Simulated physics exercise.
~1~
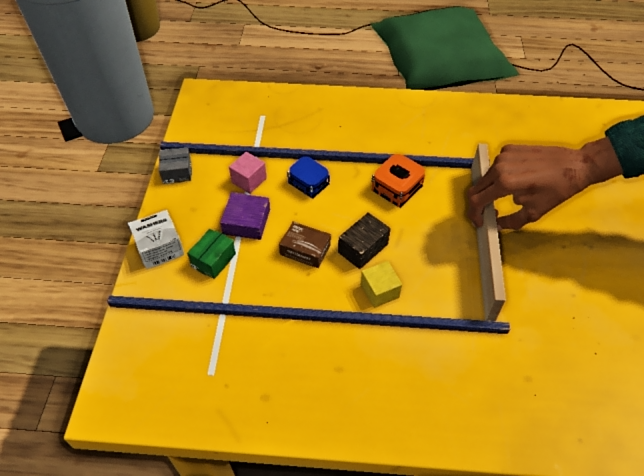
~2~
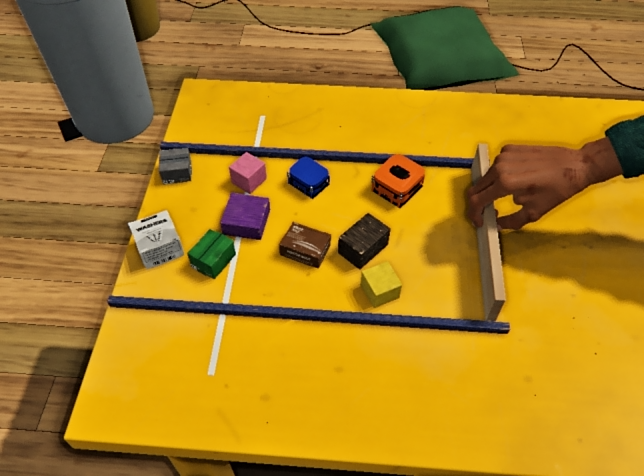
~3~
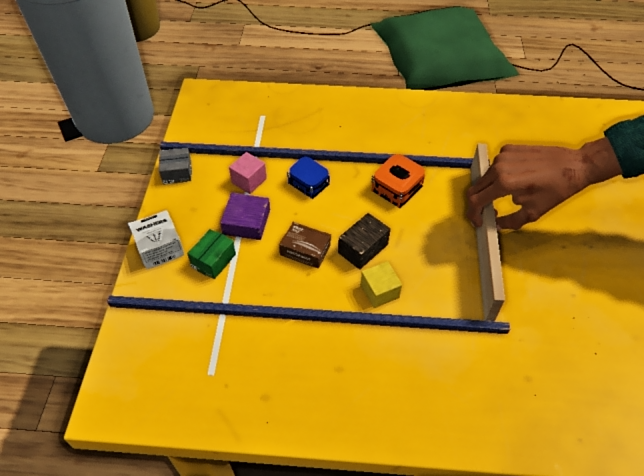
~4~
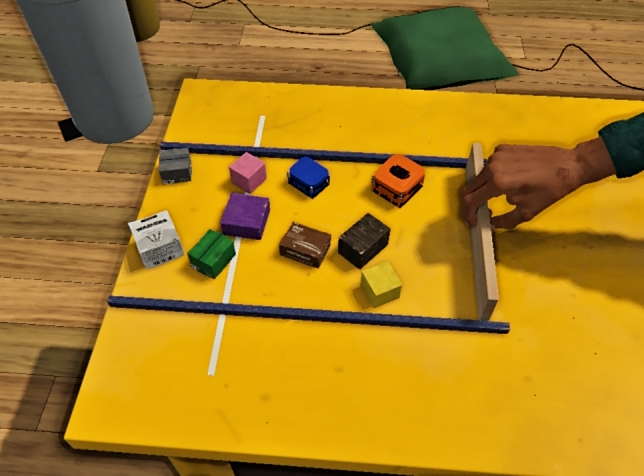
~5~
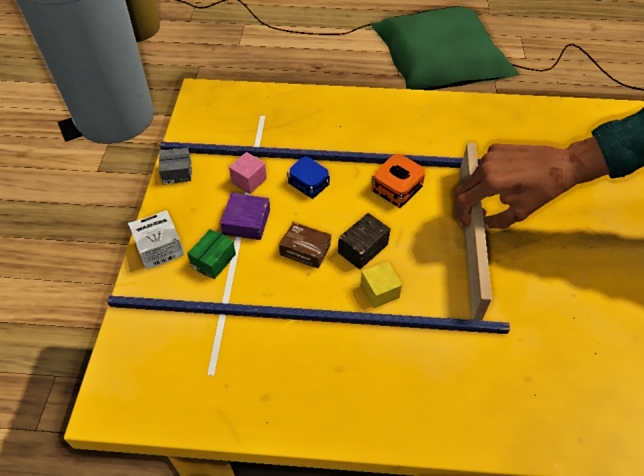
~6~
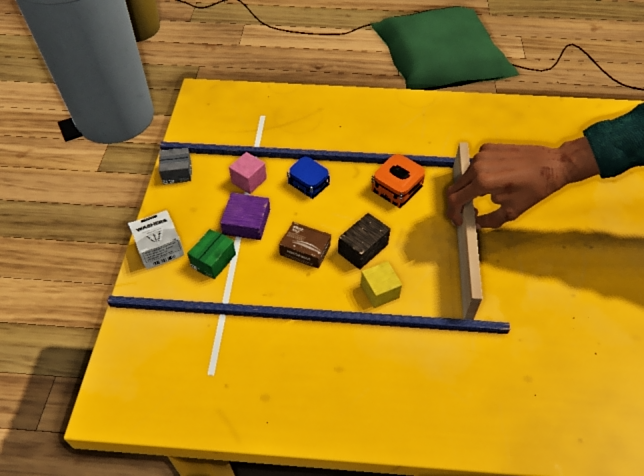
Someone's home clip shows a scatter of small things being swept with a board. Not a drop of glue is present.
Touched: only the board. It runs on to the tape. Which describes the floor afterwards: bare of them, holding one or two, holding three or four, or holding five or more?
The tally of drops is under three, yet not nought.
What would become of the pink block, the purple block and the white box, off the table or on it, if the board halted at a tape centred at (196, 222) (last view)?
In short: Pink block gone, purple block safe, white box gone.
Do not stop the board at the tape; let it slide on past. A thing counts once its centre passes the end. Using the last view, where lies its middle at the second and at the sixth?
At (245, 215) for the second, at (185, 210) for the sixth.
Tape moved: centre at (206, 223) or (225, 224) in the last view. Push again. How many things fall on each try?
In order, 4 and 2.
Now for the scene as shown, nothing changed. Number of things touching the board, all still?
It is in contact with 3.
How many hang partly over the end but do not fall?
The count would be 0.
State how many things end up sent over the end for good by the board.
2 in total.
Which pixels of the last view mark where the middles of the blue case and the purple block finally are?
The blue case settles near (202, 163); as for the purple block, near (197, 212).
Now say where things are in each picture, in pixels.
Grey box (175, 166); white box (157, 240); green box (212, 254); board (486, 227); tape (241, 225), in the first frame.
White box (157, 240); black block (364, 241), in the second frame.
Green box (212, 254); pink block (248, 173), in the third frame.
Grey box (176, 166); yellow block (381, 285), in the fourth frame.
White box (157, 240); blue case (309, 178), in the fifth frame.
Grey box (176, 166); white box (157, 240); green box (212, 254); board (466, 226); tape (241, 225), in the sixth frame.
Soon after, none off yet; grey box at rest near (176, 166); white box at rest near (157, 240); green box at rest near (212, 254).
In the end, the number that fall off is one or two; gone, white box and grey box.
